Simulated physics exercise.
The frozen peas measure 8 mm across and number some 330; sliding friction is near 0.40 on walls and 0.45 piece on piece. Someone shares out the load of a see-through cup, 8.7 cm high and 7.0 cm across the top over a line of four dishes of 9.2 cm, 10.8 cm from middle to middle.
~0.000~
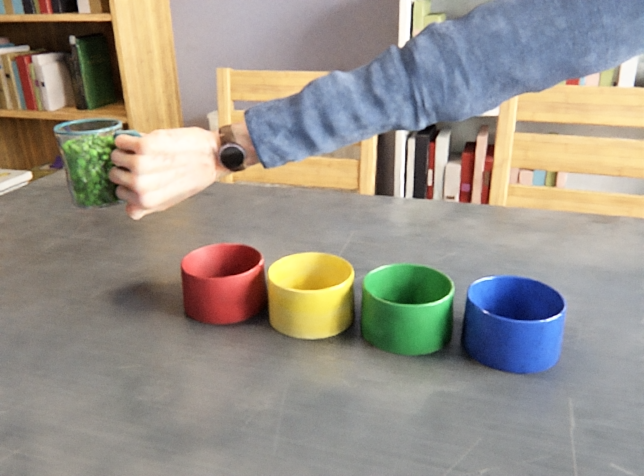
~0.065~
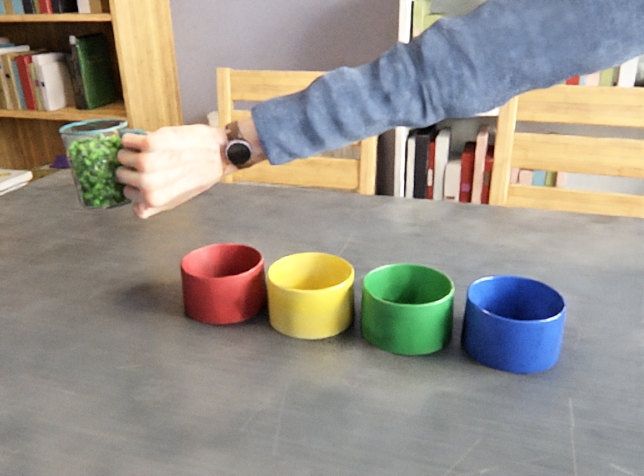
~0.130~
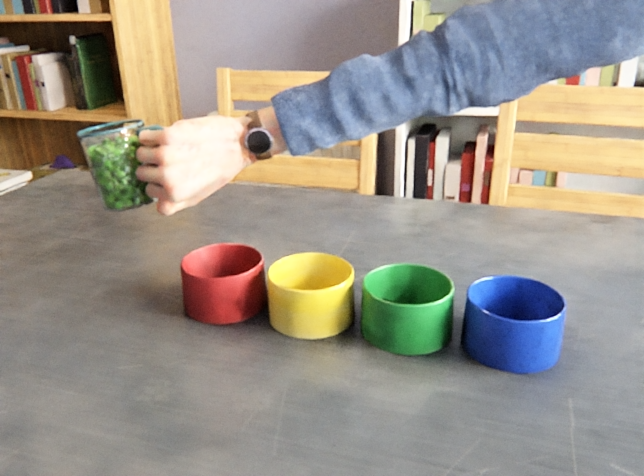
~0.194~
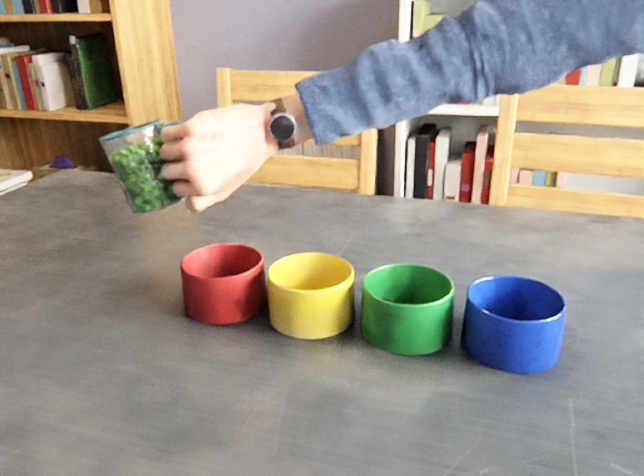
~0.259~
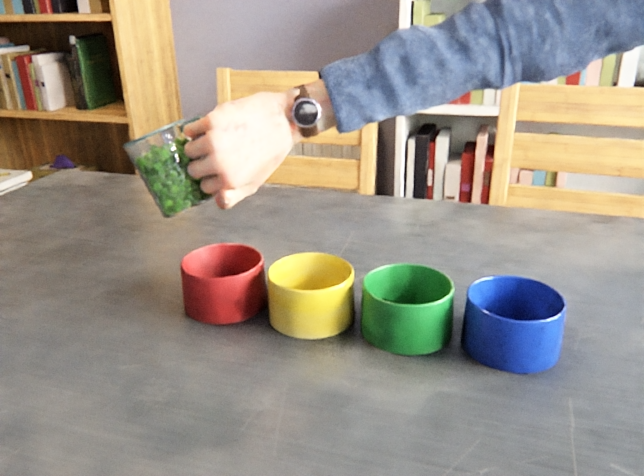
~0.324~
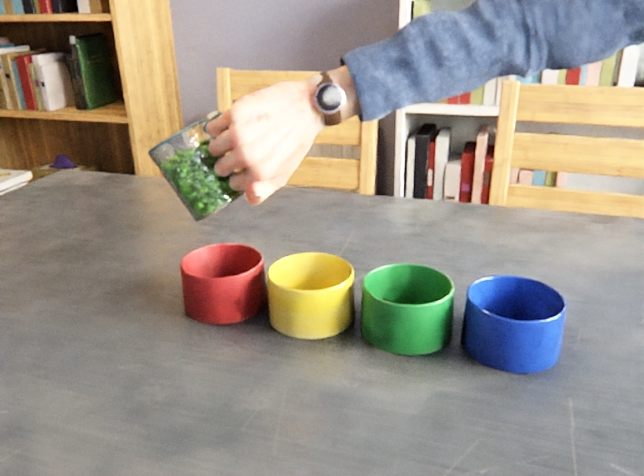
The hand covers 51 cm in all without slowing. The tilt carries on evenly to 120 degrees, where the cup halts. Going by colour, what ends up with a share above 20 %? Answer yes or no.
Red no, blue yes, green no, yellow no, counter no.
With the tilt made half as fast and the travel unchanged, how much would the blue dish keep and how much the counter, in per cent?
In that case blue 90; counter 10.
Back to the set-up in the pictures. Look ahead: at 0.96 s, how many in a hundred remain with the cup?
Some 90 per cent of the load.
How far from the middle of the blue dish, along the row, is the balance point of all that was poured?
Some 2 cm to the left.
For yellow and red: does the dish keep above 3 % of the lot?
Yellow no, red no.
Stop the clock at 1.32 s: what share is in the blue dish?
Near 50 per cent so far.
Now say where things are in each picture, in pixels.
In the first frame, cup at (95, 164), tilt 0 degrees, lip at (63, 125), moved 0.0 cm; middle of the pieces at (98, 171); red dish at (222, 260); yellow dish at (311, 272); green dish at (408, 284); blue dish at (515, 297).
In the second frame, cup at (102, 164), tilt 2 degrees, lip at (68, 126), moved 0.9 cm; middle of the pieces at (104, 172).
In the third frame, cup at (122, 166), tilt 8 degrees, lip at (86, 131), moved 3.6 cm; middle of the pieces at (125, 173).
In the fourth frame, cup at (147, 168), tilt 15 degrees, lip at (108, 137), moved 6.9 cm; middle of the pieces at (151, 175).
In the fifth frame, cup at (173, 170), tilt 23 degrees, lip at (131, 144), moved 10.2 cm; middle of the pieces at (177, 177).
In the sixth frame, cup at (199, 172), tilt 30 degrees, lip at (155, 151), moved 13.5 cm; middle of the pieces at (205, 178); red dish at (222, 260); yellow dish at (311, 272); green dish at (408, 284); blue dish at (515, 297). Its pace works out near 115 degrees a second; the hand travels 51 cm a second.
Then, at 0.71 s, tilt 74 degrees; cup holds 100 %.
After 0.96 s, tilt 103 degrees; cup holds 90 %, green 5 %.
Then, at 1.32 s, tilt 120 degrees; cup holds 30 %, blue 50 %, green 5 %.
In the end, at 2.4 s, red 0 %, blue 80 %, green 10 %, yellow 0 %, counter 10 %.
